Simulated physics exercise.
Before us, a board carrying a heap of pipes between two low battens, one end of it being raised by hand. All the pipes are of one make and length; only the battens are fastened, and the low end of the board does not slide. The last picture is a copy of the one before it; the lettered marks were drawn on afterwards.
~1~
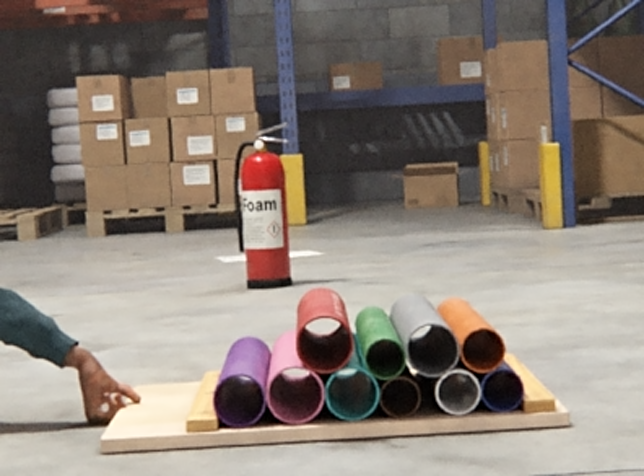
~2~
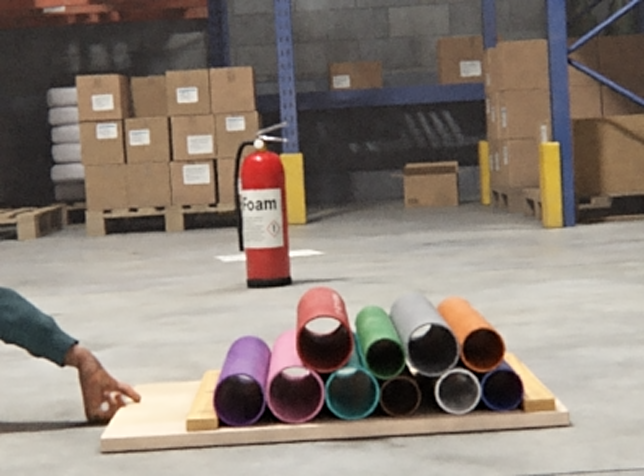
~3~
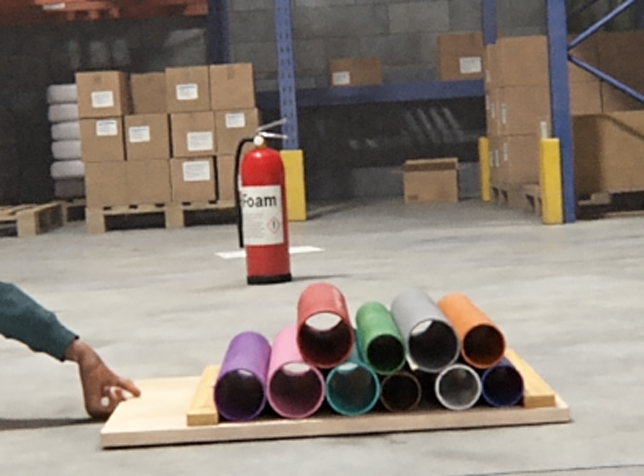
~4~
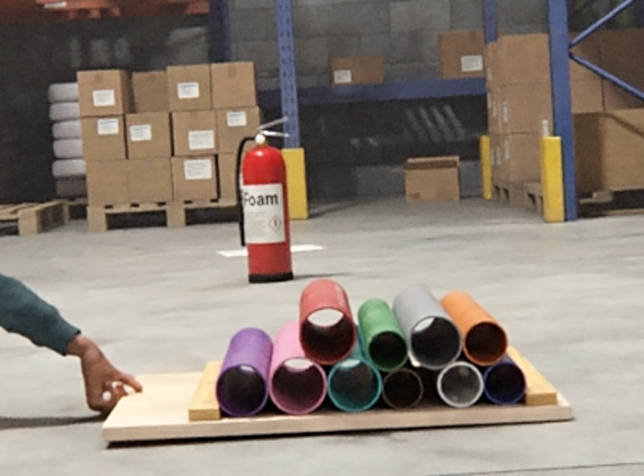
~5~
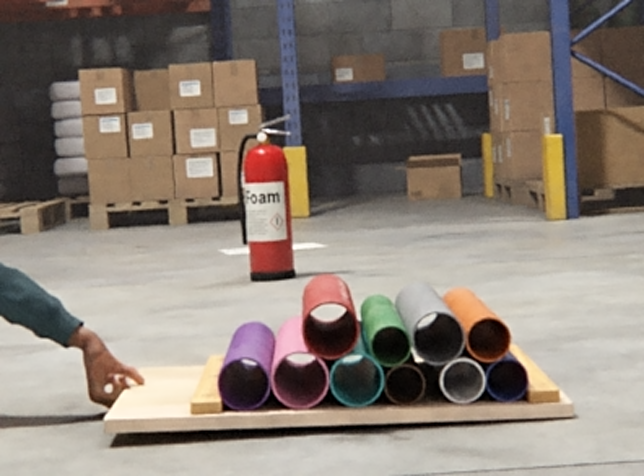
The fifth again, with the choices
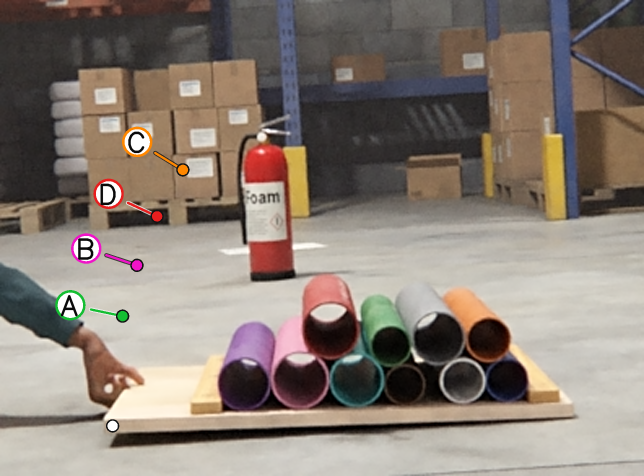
A hand slightly raising the left end of a wooden board stacked with colourful pipes, a red fire extinguisher standing behind.
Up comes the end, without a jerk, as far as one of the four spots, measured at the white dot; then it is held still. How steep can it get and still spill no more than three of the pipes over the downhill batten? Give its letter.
It can be raised to B.
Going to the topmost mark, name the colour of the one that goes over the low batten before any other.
The orange one.
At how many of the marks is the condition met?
Two of them.
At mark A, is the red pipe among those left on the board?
Yes.
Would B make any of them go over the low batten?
At B: Yes.
On the marked copy, A at (123, 316); B at (137, 266); C at (183, 170); D at (157, 216); the white dot at (113, 426).
Taking B. A third of the way, board at 15°.
Two thirds of the way, board at 22°.
When it is over, board at 22°, three over the low batten (green, grey, orange).
As for the rest, A three over the low batten (green, grey, orange); C ten over the low batten; D four over the low batten (green, grey, orange, red).
